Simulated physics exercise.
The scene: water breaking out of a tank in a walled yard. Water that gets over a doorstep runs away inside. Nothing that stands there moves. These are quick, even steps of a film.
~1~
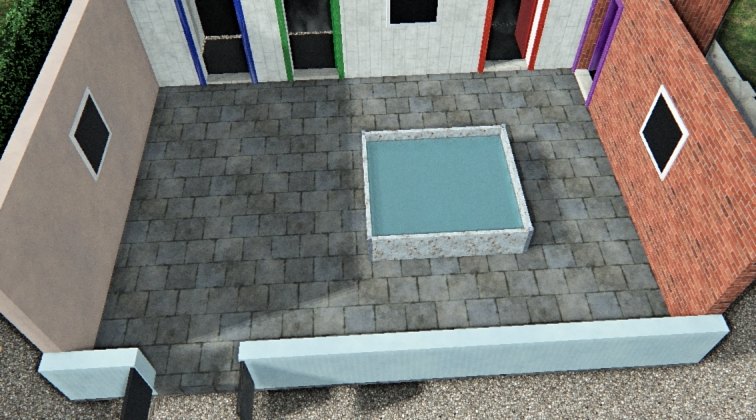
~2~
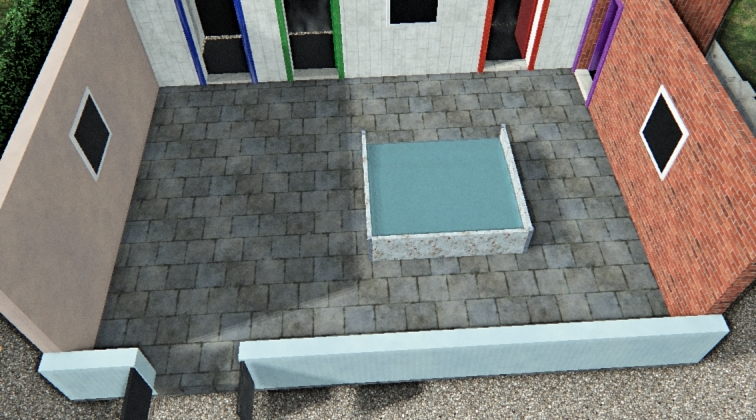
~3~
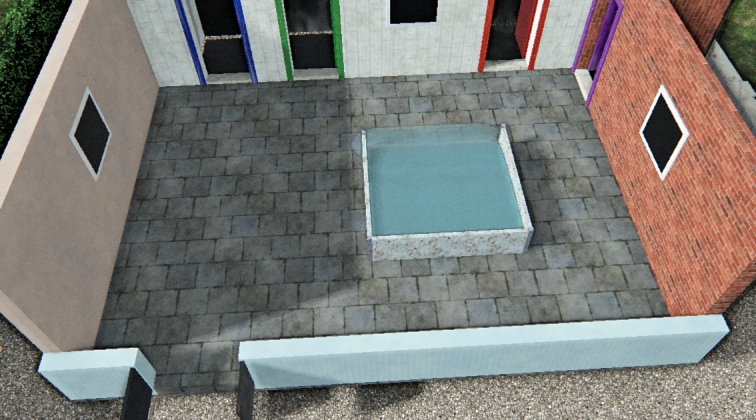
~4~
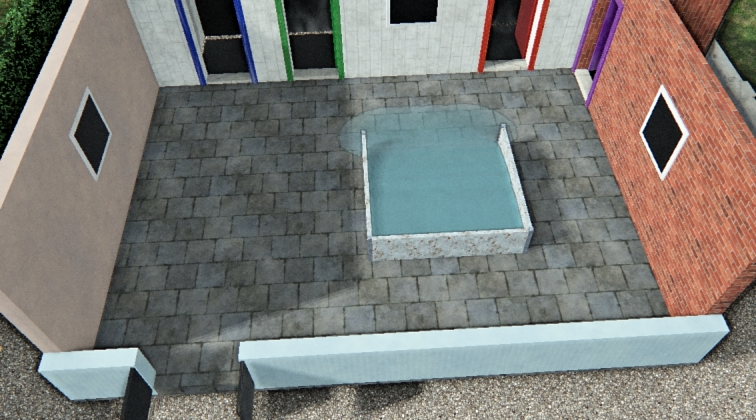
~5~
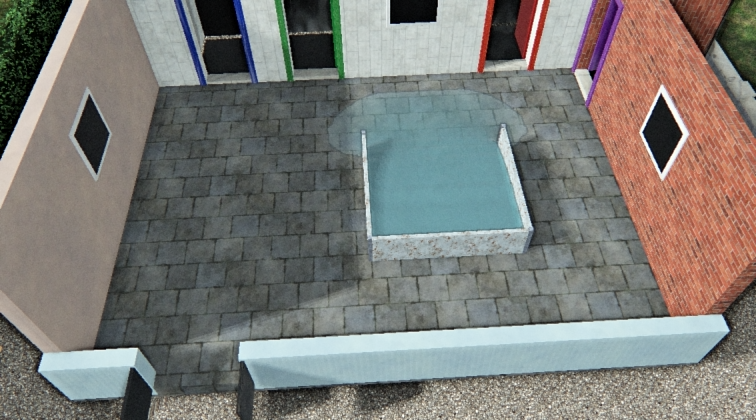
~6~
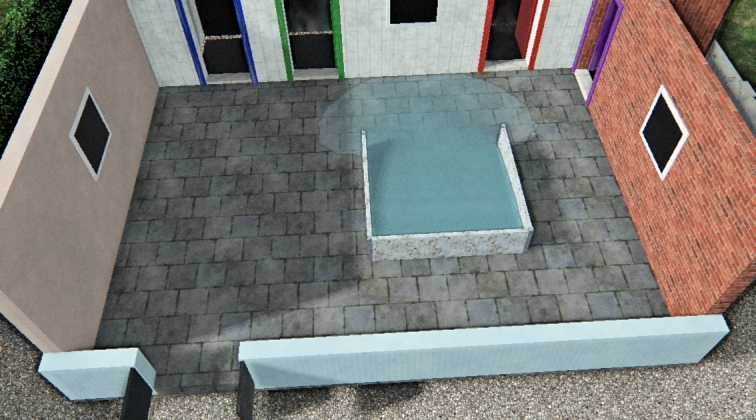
Walled paved courtyard, the far side of an open water tank disappearing and water spreading out across the dark paving behind it.
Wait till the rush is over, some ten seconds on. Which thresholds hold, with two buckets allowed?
In the end: The purple door takes more than that; the red door takes more than that; the green door takes more than that; the blue door stays under that.
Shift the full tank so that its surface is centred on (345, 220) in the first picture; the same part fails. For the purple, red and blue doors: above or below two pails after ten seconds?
Then: The purple door lets more in; the red door stays under; the blue door goes over.
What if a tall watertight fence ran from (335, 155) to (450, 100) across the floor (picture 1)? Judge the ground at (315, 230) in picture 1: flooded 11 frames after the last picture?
There: Under water.
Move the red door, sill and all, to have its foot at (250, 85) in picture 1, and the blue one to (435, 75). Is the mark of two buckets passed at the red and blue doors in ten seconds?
The red one lets less in, the blue one is over.
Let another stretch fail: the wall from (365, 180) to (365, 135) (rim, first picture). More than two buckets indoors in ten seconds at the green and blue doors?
One by one: Green door stays under, blue door lets more in.
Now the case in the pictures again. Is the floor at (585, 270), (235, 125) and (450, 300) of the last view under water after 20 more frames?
In that order: No water, wet, not flooded.
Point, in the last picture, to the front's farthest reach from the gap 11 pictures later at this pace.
Close to (224, 85).
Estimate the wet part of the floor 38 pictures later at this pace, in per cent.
Some 70 per cent.
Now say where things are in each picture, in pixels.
The first picture shows the open tank at (441, 181) is whole and still.
In the second picture, the front is at a hidden place, out from the gap on the open tank's far side.
In the third picture, the front is at (356, 142), out from the gap on the open tank's far side.
In the fourth picture, water pours out on the open tank's far side and has run to (349, 126).
In the fifth picture, the front is at (345, 113), out from the gap on the open tank's far side.
In the sixth picture, the front is at (377, 80), out from the gap on the open tank's far side.
A moment on, water covers 20 % of the floor; the purple door not reached, the red door under two buckets in, the green door wet at the sill, nothing in, the blue door not reached.
Next, water covers 25 % of the floor; the purple door wet at the sill, nothing in, the red door over two buckets in, the green door under two buckets in, the blue door wet at the sill, nothing in.
Then, water covers 40 % of the floor; the purple door over two buckets in, the red door over two buckets in, the green door over two buckets in, the blue door wet at the sill, nothing in.
Later, water covers 70 % of the floor; the purple door far over two buckets in, the red door over two buckets in, the green door over two buckets in, the blue door wet at the sill, nothing in.
In the end, water covers 95 % of the floor; the purple door far over two buckets in, the red door over two buckets in, the green door over two buckets in, the blue door under two buckets in.
